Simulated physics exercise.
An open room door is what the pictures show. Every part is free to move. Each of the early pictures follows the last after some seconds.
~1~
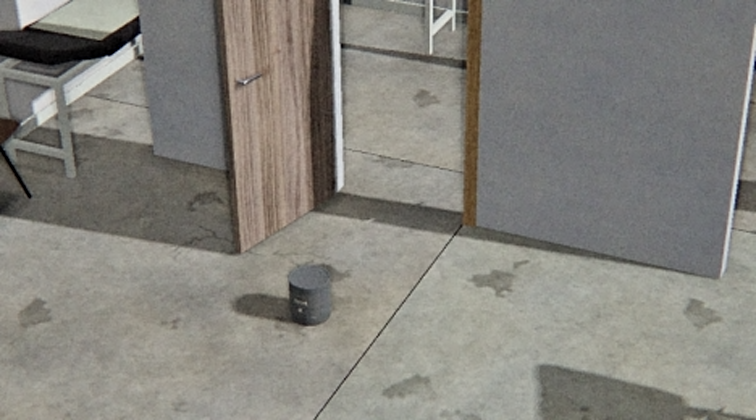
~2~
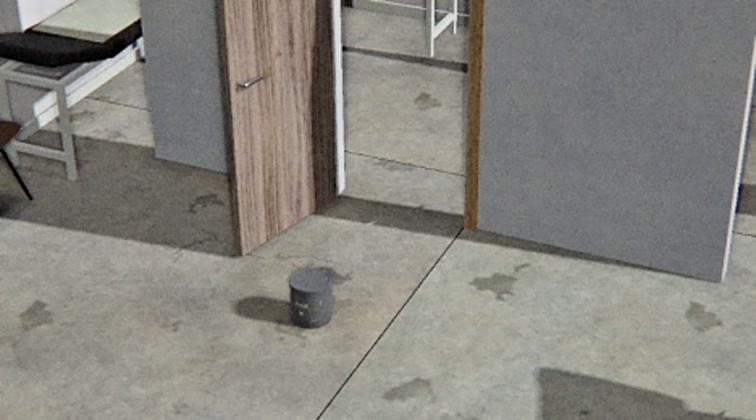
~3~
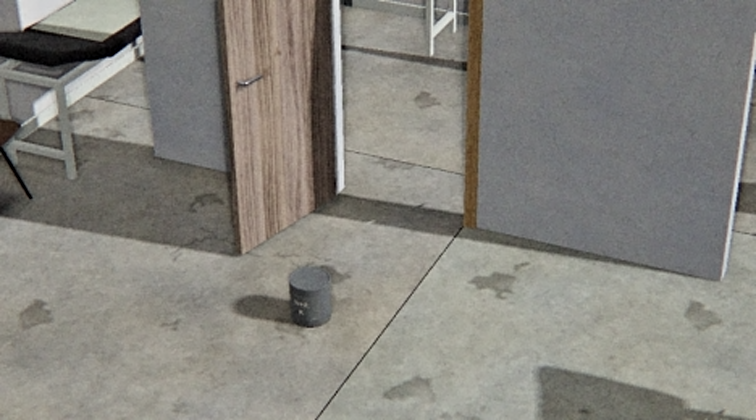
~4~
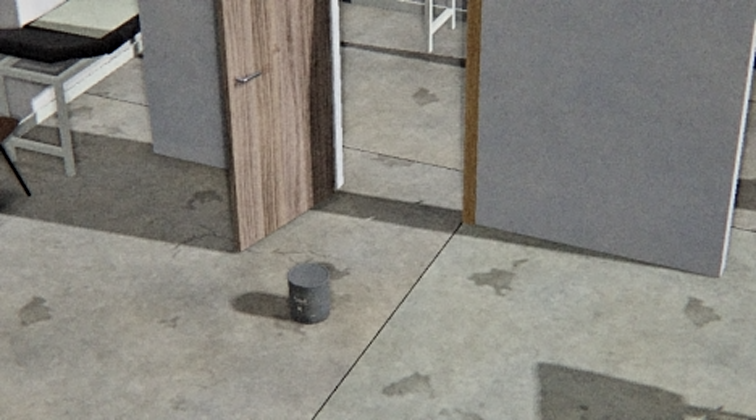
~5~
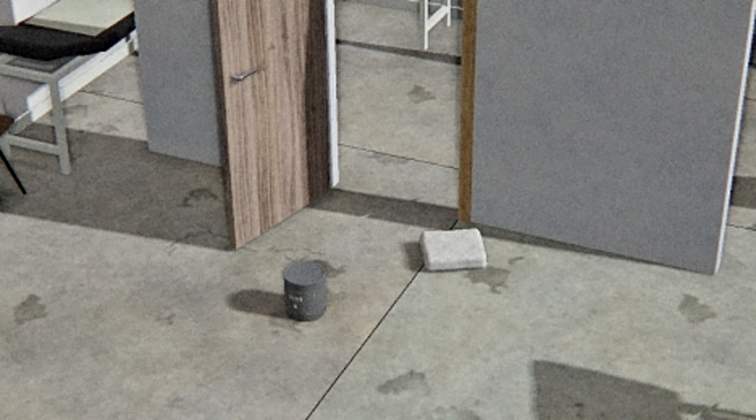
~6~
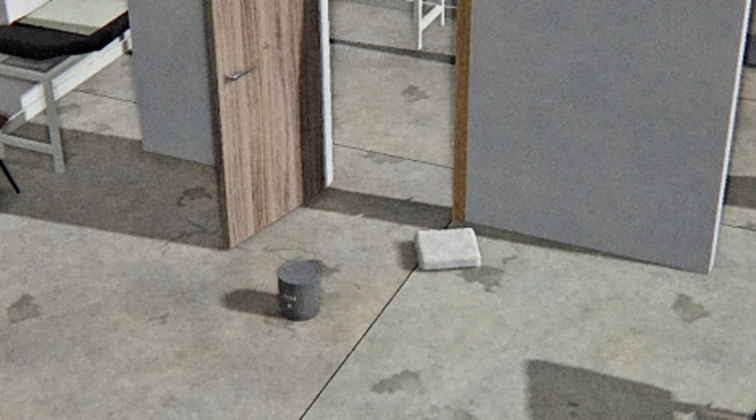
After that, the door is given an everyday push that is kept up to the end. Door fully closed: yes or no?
Yes.
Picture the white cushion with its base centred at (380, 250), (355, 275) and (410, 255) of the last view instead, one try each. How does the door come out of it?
1: Stays ajar; 2: Swings home; 3: Swings home.
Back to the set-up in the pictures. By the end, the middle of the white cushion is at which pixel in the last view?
End point in the final view: About (458, 248).
Then, 0.90 s on from there, door at 78°.
Then, 1.60 s on from there, door at 44°.
Then, 2.10 s on from there, door at 20°; white cushion shifted a little near (456, 249).
In the end, door at 0°; both unmoved. At the end, from the last picture's camera, white cushion near (458, 248).
